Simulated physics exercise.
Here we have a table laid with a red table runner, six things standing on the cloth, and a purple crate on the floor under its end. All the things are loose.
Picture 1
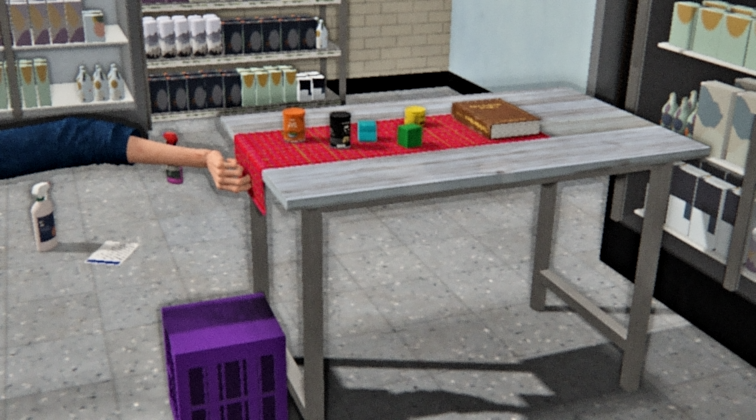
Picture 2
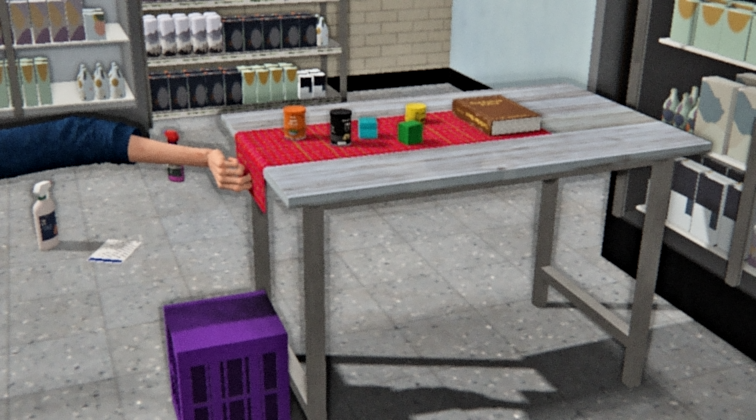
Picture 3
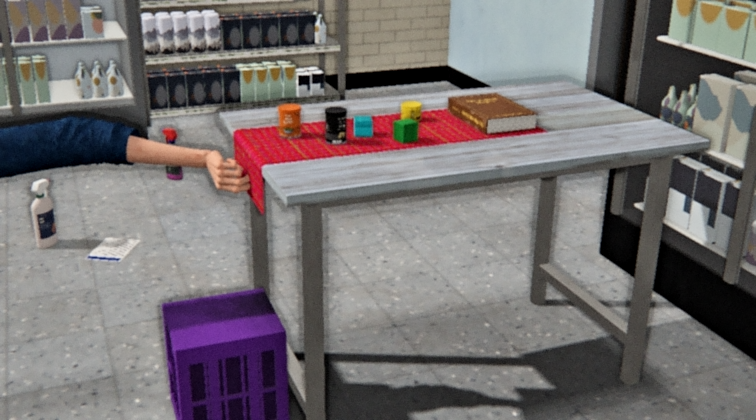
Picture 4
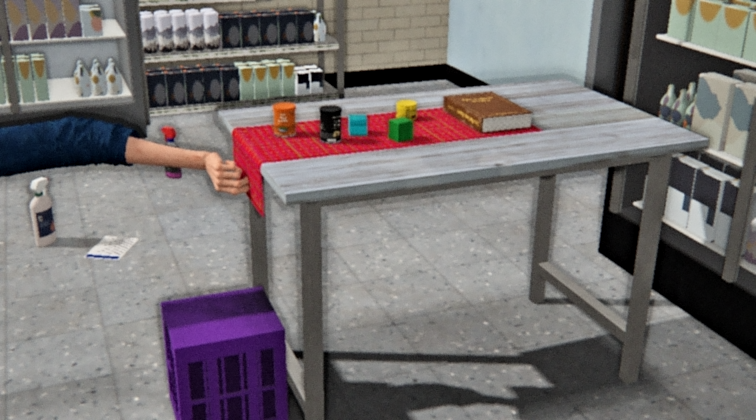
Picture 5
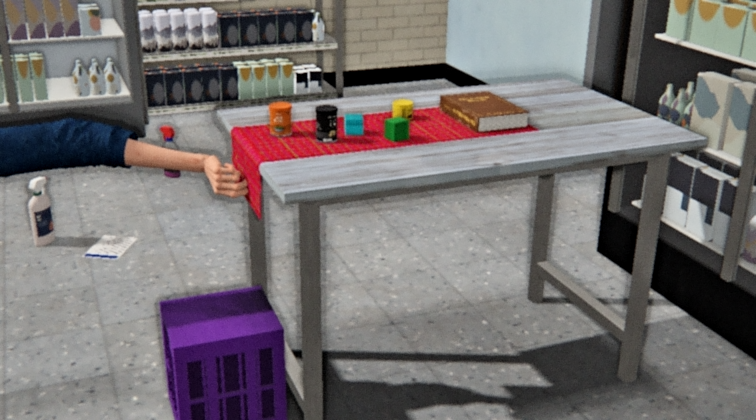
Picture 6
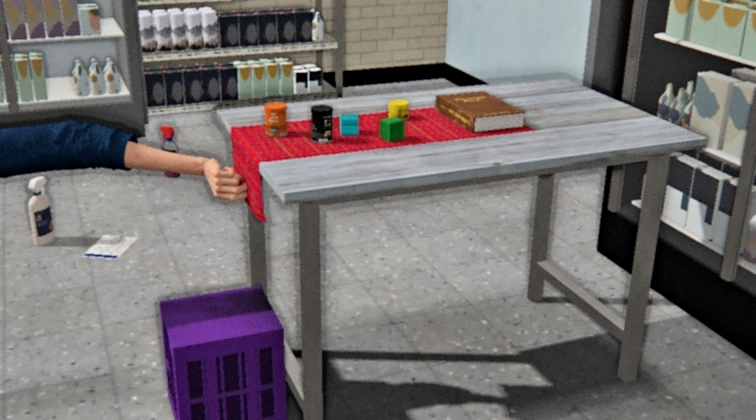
In a shop, a hand slowly draws a red runner and the things on it left.
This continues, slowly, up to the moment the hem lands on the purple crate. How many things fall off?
The answer is three.
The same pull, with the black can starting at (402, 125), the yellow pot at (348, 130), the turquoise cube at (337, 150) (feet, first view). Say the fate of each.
The black can remains up; the yellow pot falls; the turquoise cube comes down.
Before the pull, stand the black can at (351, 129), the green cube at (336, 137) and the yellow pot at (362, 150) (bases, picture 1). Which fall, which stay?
The black can drops off, the green cube tumbles off, the yellow pot comes down.
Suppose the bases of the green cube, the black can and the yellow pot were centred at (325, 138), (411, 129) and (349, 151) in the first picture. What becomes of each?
The green cube comes down, the black can keeps its place on top, the yellow pot drops off.
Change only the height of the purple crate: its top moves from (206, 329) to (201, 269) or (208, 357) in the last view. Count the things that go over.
It would be 1 and 4.
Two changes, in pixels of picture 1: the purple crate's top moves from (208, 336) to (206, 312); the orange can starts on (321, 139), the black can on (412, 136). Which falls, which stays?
The orange can is carried off; the black can survives.
Soon after, hem near (247, 238); all still up.
Then, hem near (247, 278); orange can and black can gone.
Further on, hem on the crate; orange can, black can and turquoise cube gone.
At rest, hem on the crate; orange can, black can and turquoise cube gone. Over the edge go three.
